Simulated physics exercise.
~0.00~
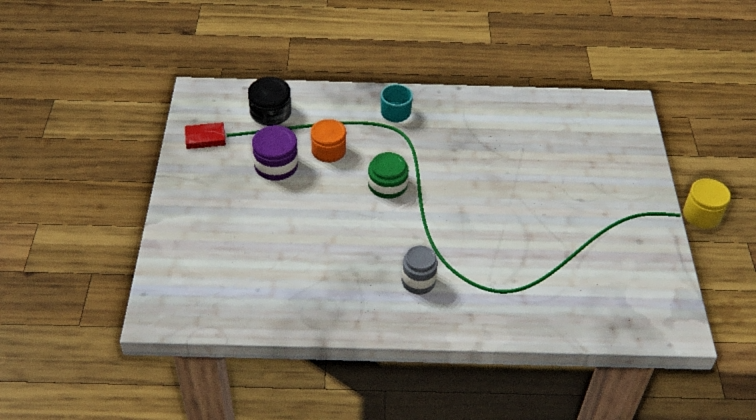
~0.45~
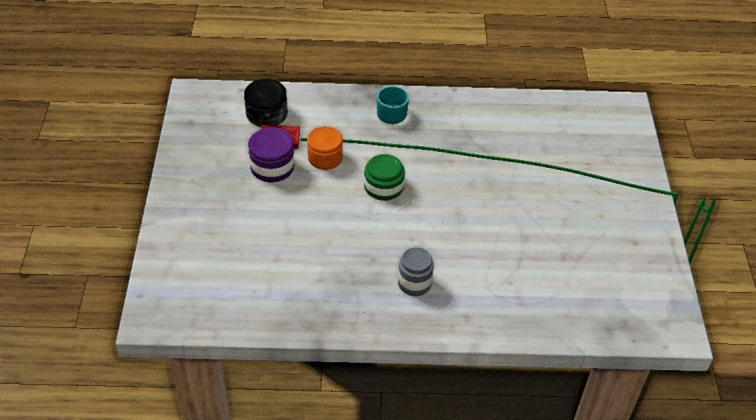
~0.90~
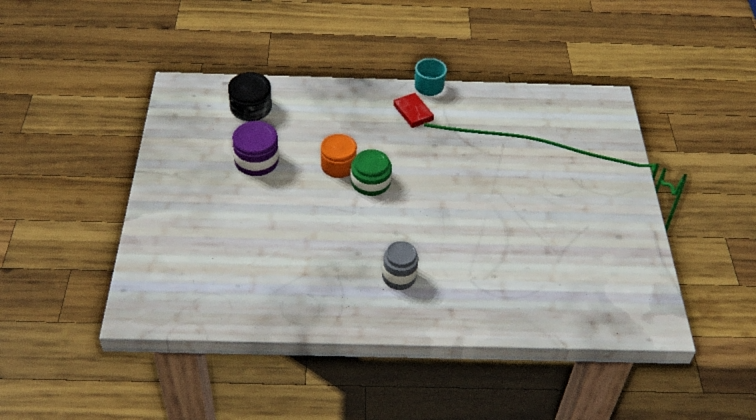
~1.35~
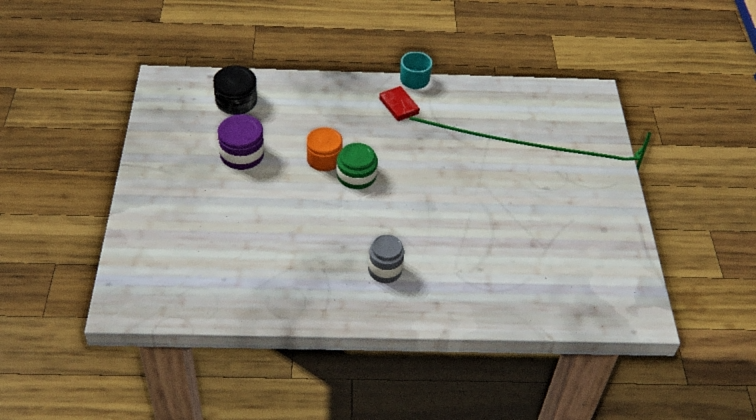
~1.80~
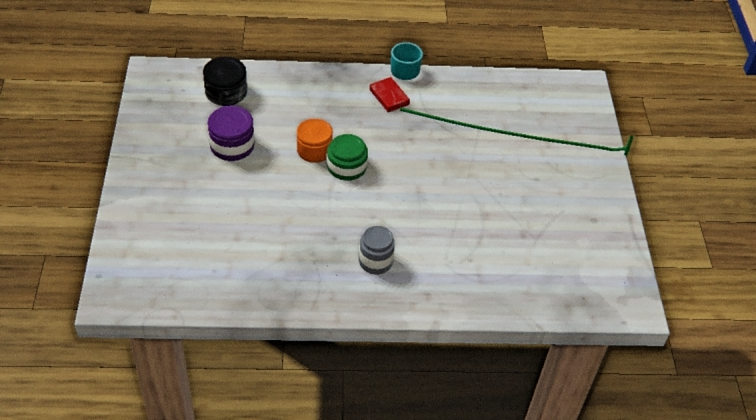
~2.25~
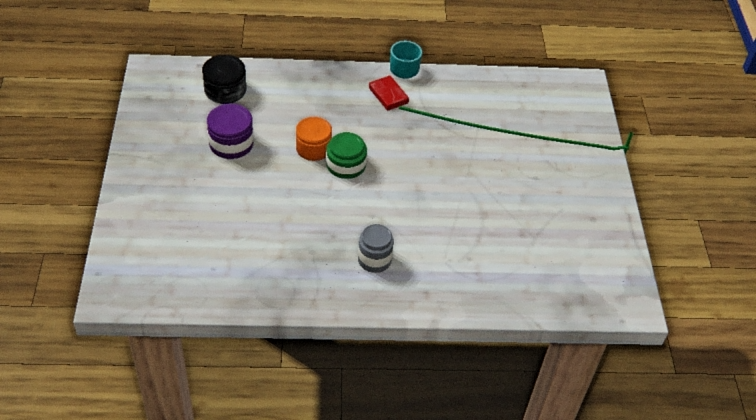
A striped pale table held several jars and a teal cup as a yellow container dropped off its right side, tugging a green cord that dragged a red block past the orange tub, and the block stopped near the cup, still on the tabletop.
